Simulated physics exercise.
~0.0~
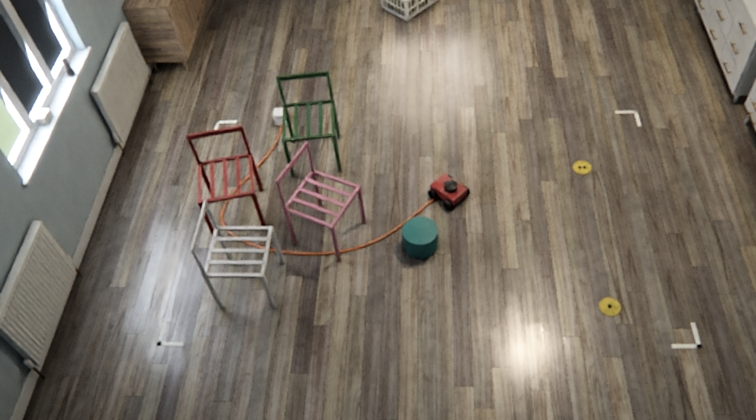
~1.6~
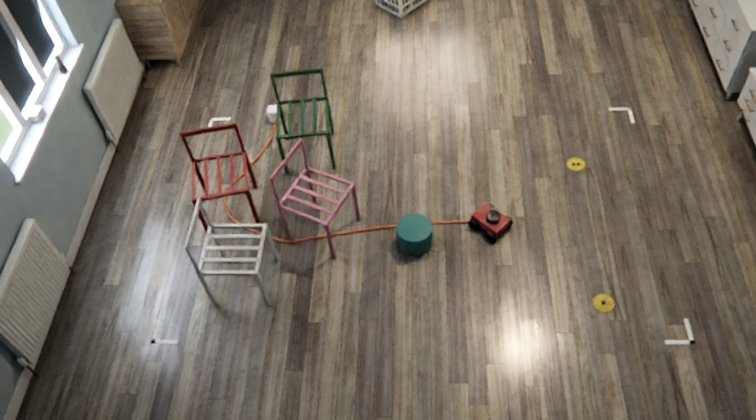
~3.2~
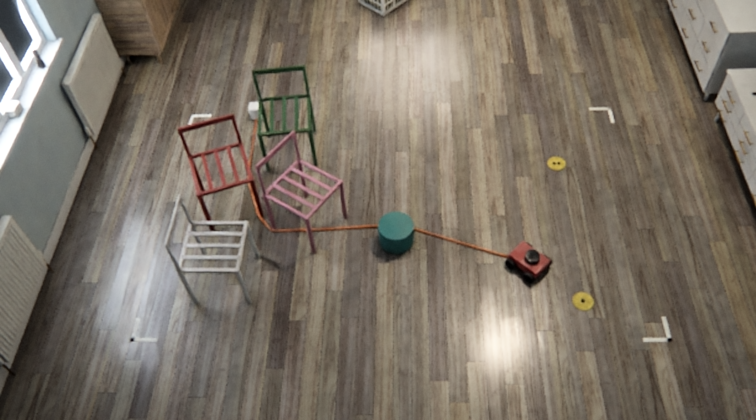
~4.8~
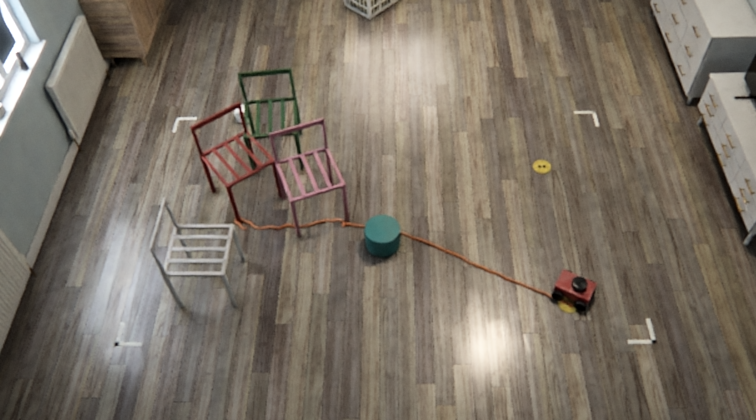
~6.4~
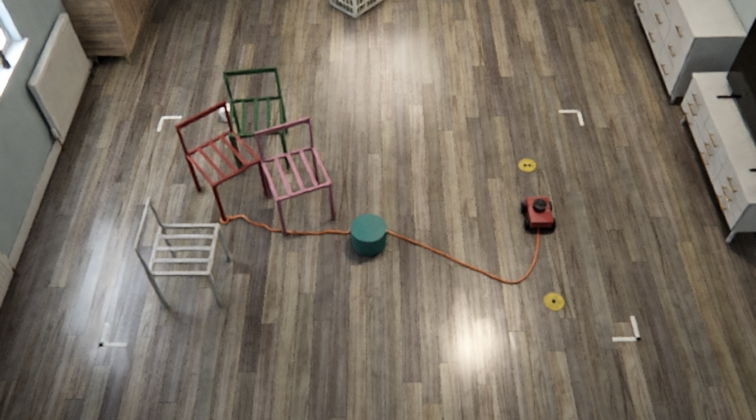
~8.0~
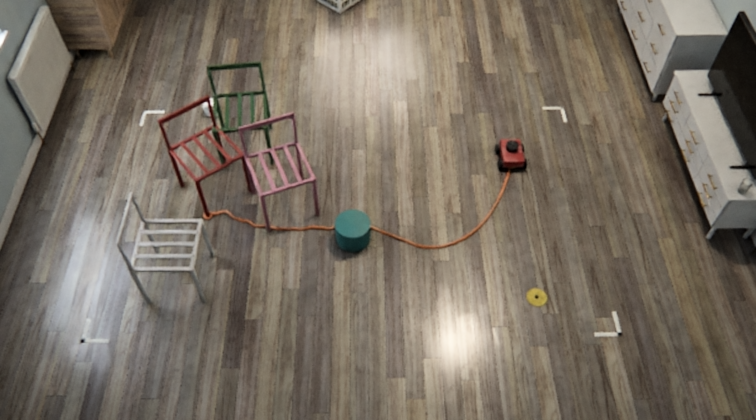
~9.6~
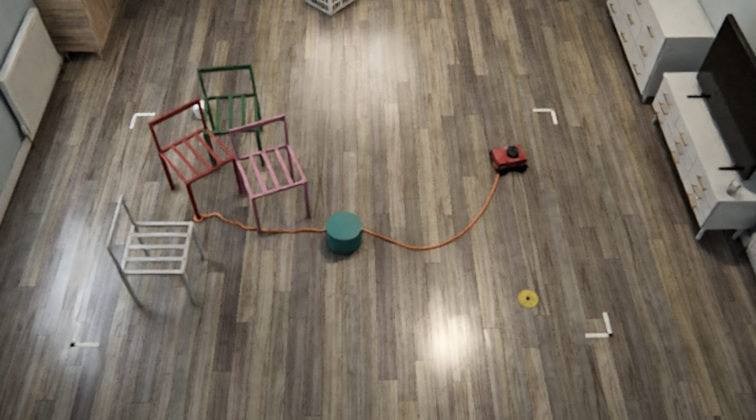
A red cart drives over two yellow marks, its orange lead dragging two chairs and unplugging.
